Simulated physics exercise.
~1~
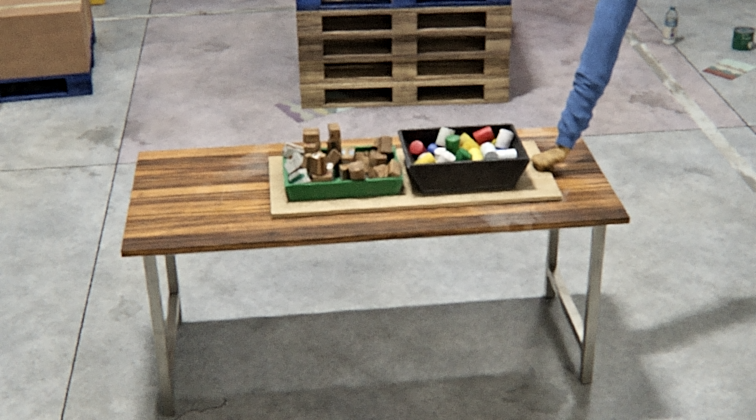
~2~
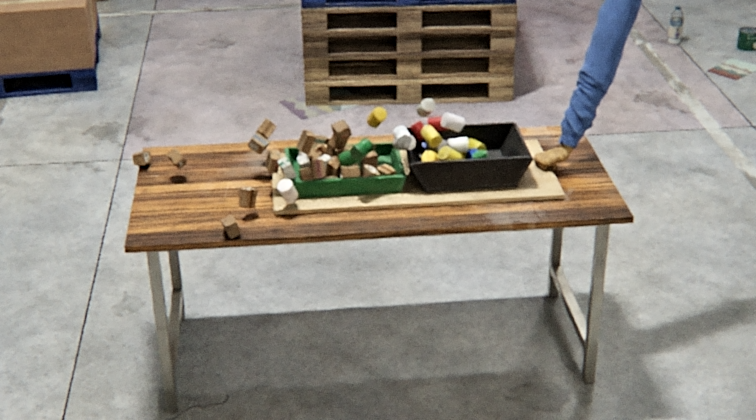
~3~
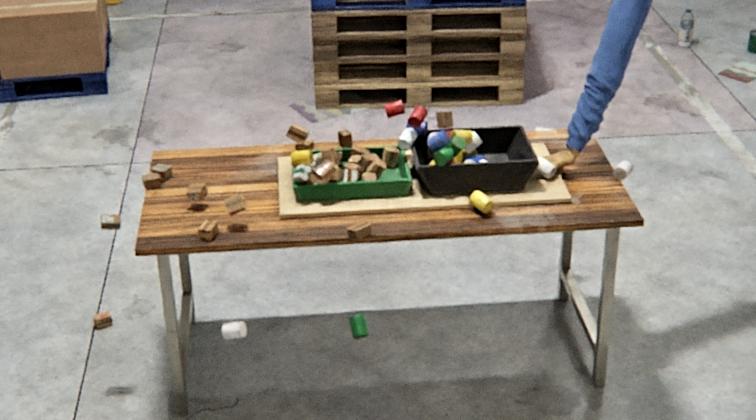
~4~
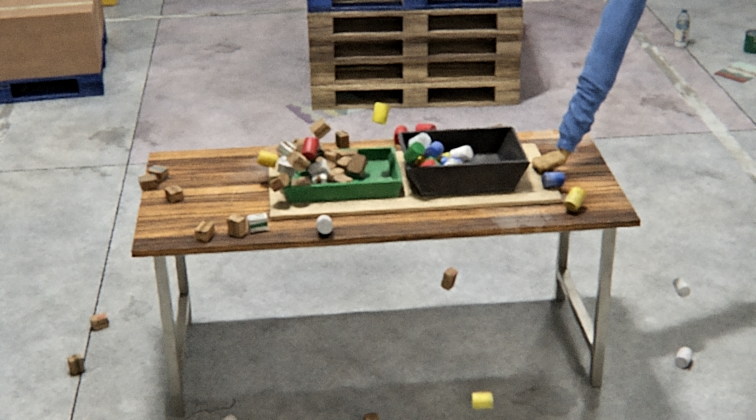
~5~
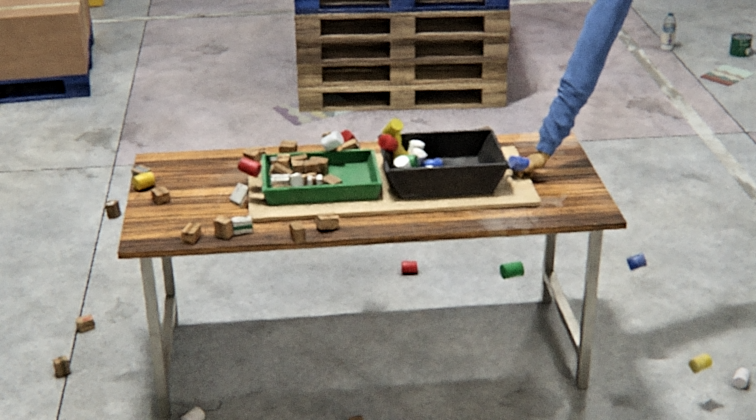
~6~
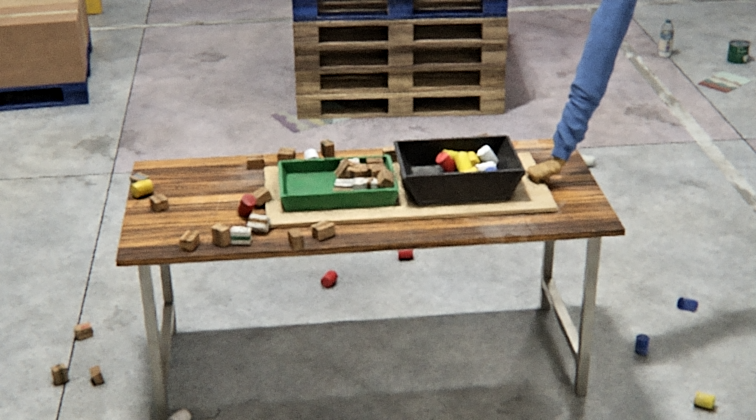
A hand in a blue sleeve jerked a board back and forth on a wooden table, tossing little brown parcels from a green crate and colourful jars from a black one, until both sat partly emptied with pieces strewn across the table and floor.
